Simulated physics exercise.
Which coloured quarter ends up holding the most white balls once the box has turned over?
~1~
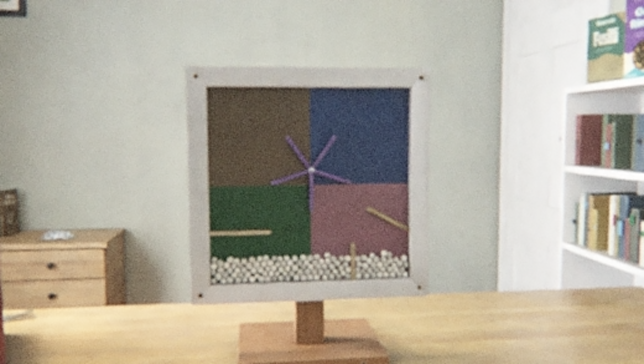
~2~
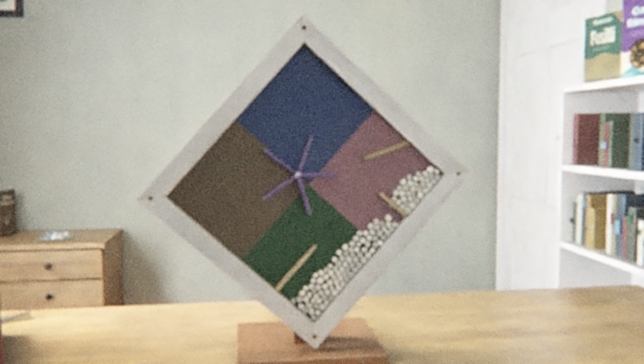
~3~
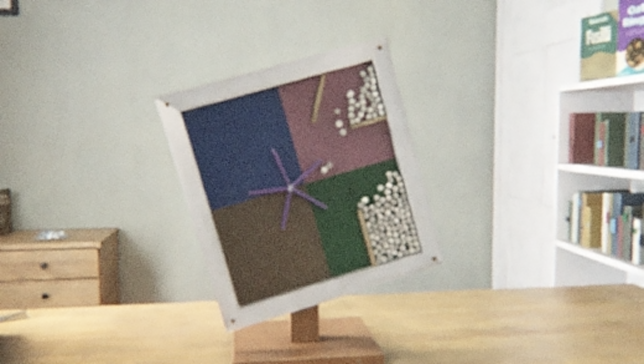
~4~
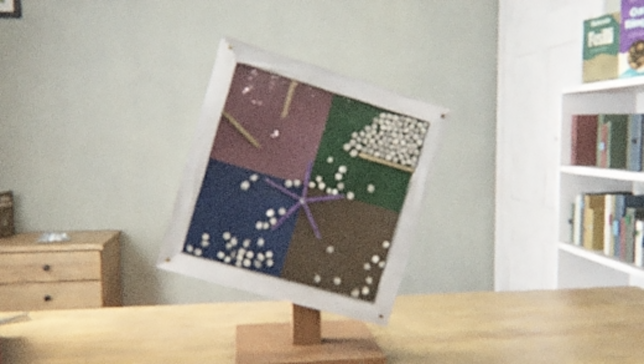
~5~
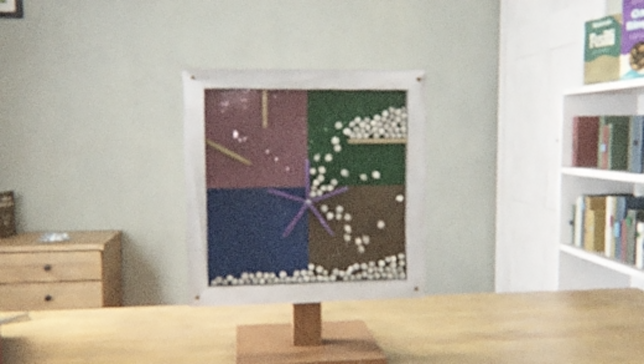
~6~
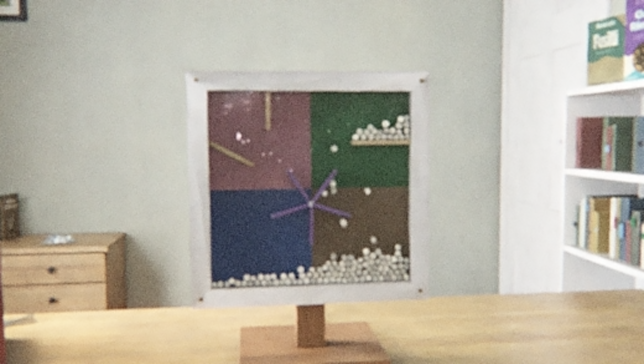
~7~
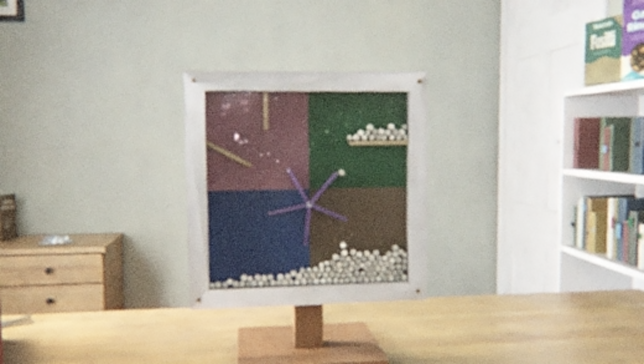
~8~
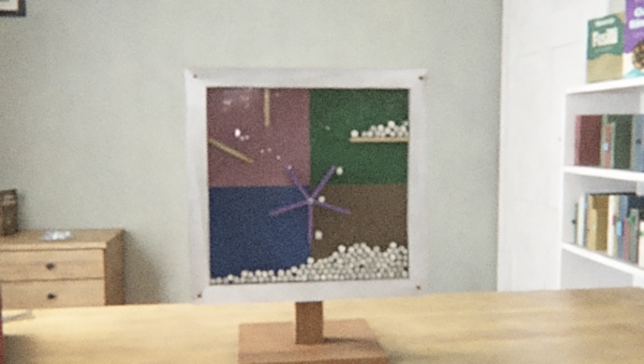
The brown quarter, at the lower right, ends up with the most balls, heaped along its bottom.
